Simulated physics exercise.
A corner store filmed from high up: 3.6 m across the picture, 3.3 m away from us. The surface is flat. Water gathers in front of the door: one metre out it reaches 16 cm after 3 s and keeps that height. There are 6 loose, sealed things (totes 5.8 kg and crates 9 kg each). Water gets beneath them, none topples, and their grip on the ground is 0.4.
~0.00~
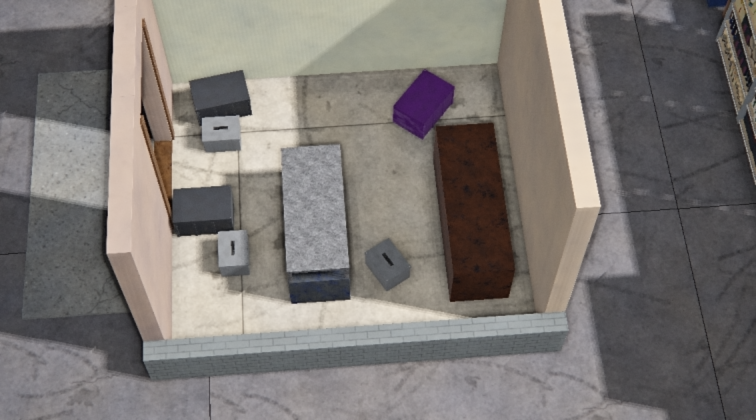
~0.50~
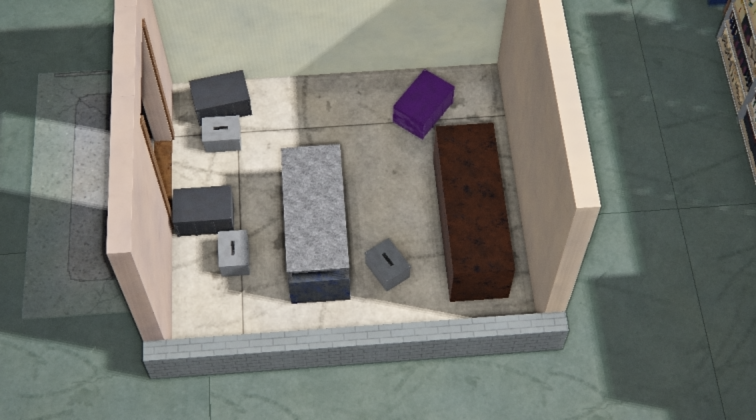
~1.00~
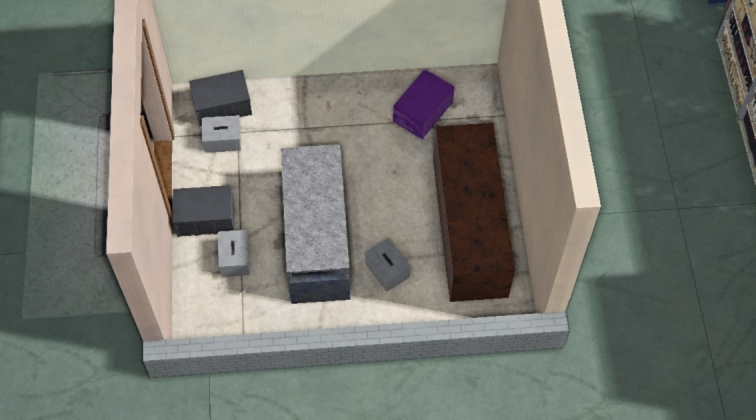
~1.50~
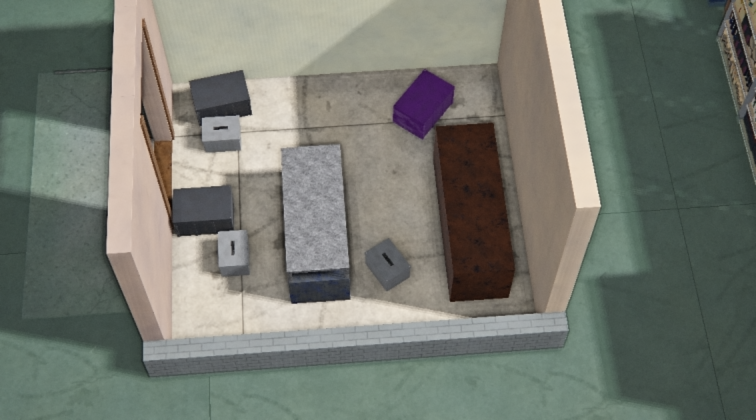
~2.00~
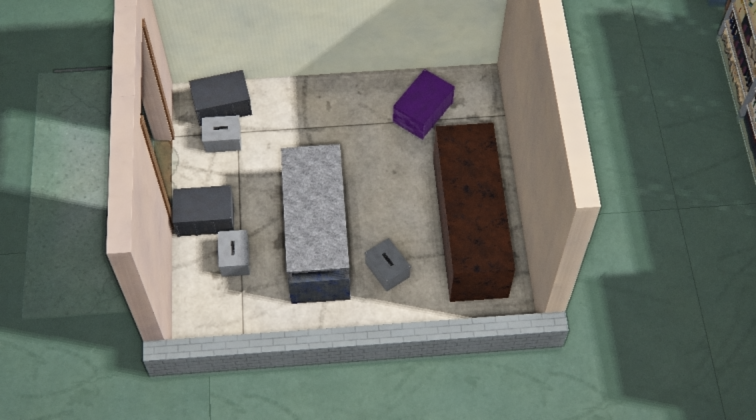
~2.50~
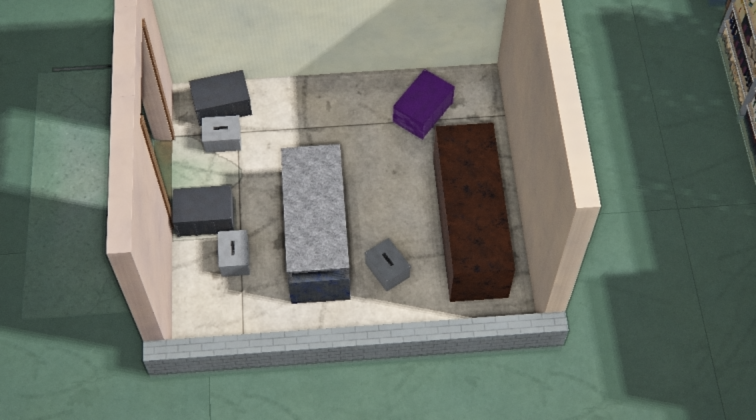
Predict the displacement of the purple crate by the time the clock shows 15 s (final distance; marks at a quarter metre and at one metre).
The purple crate slides a little.
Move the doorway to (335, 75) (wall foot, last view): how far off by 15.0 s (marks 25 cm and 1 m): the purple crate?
Then the purple crate moves a short way.
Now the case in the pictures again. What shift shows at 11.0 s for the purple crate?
Roughly 80 cm by then.
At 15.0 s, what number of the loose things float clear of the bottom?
At that moment 6.
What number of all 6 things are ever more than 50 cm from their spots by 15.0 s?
6 of them.
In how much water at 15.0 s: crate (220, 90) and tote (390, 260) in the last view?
About 9 and 12 cm.
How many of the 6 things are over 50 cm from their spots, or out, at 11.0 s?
4 of them.
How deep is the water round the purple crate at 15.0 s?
Roughly 14 cm.
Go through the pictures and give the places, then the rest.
The purple crate at (424, 96), on the bottom; water covers 0.0 m2; 0 of 6 have shifted, in the first frame.
The purple crate at (424, 96), on the bottom; water covers 0.0 m2; 0 of 6 have shifted, in the second frame.
The purple crate at (424, 96) rests on the ground; water covers 0.0 m2; 0 of 6 have shifted, in the third frame.
The purple crate at (424, 96) rests on the ground; 0.0 m2 under water; 0 of 6 have shifted, in the fourth frame.
The purple crate at (424, 96), on the bottom; water covers 0.0 m2; 0 of 6 have shifted, in the fifth frame.
The purple crate at (424, 96) rests on the ground; 0.4 m2 under water; 0 of 6 have shifted, in the sixth frame.
After 3.5 s the purple crate is near (424, 96), 0.0 m from its start, aground; 0 afloat.
After 6.8 s the purple crate is near (490, 100), 0.7 m from its start, afloat; 3 afloat.
After 11.0 s the purple crate is near (492, 112), 0.8 m from its start, afloat; 6 afloat.
After 15.0 s the purple crate is near (493, 110), 0.8 m from its start, afloat; 6 afloat.
